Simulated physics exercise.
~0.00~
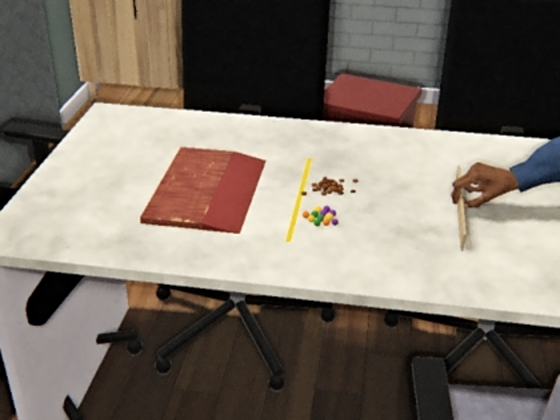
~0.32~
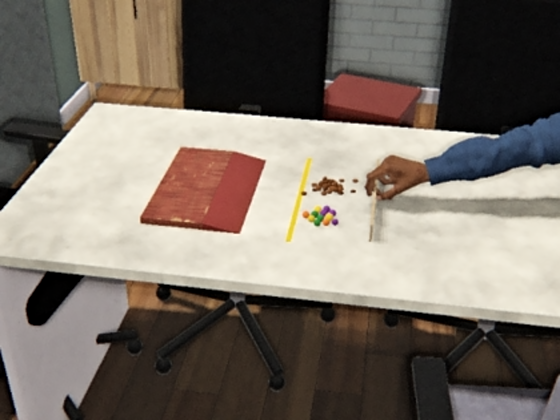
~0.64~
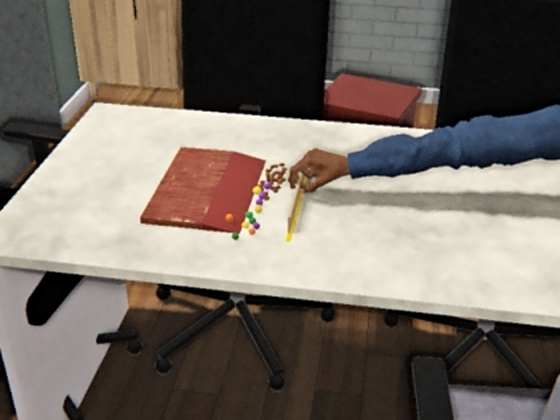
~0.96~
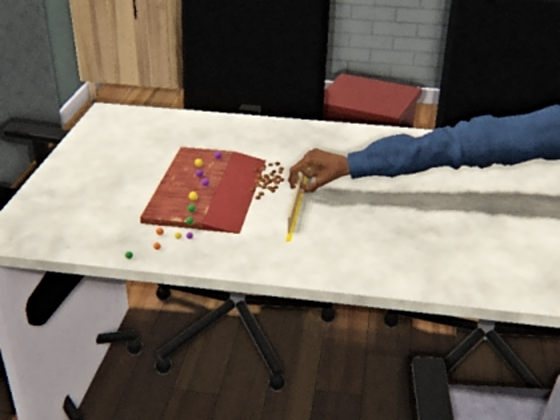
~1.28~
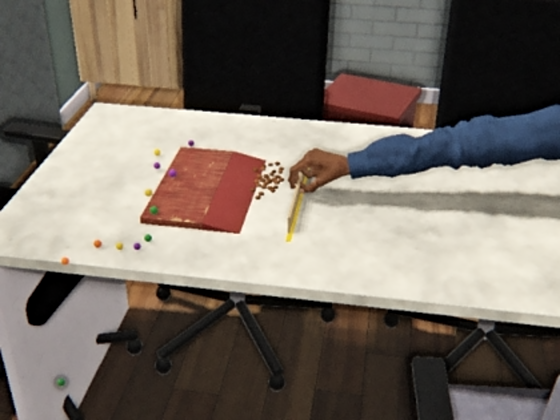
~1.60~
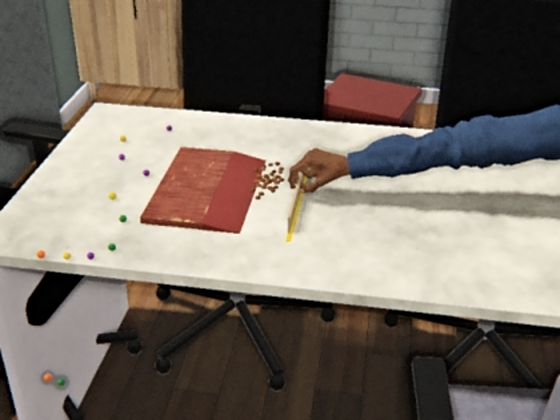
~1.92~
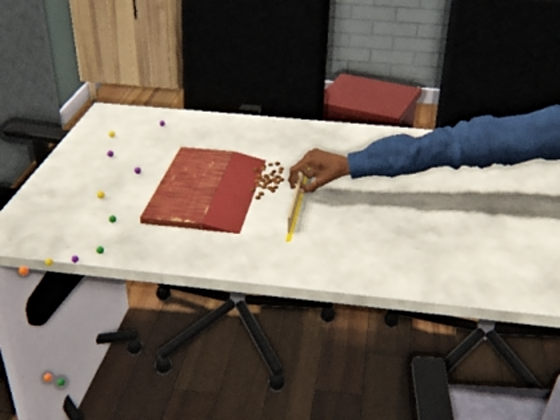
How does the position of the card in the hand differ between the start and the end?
At the start the card stands towards the right side of the table, well away from the yellow tape. At the end it is further left, resting at the tape in front of the red ramp.
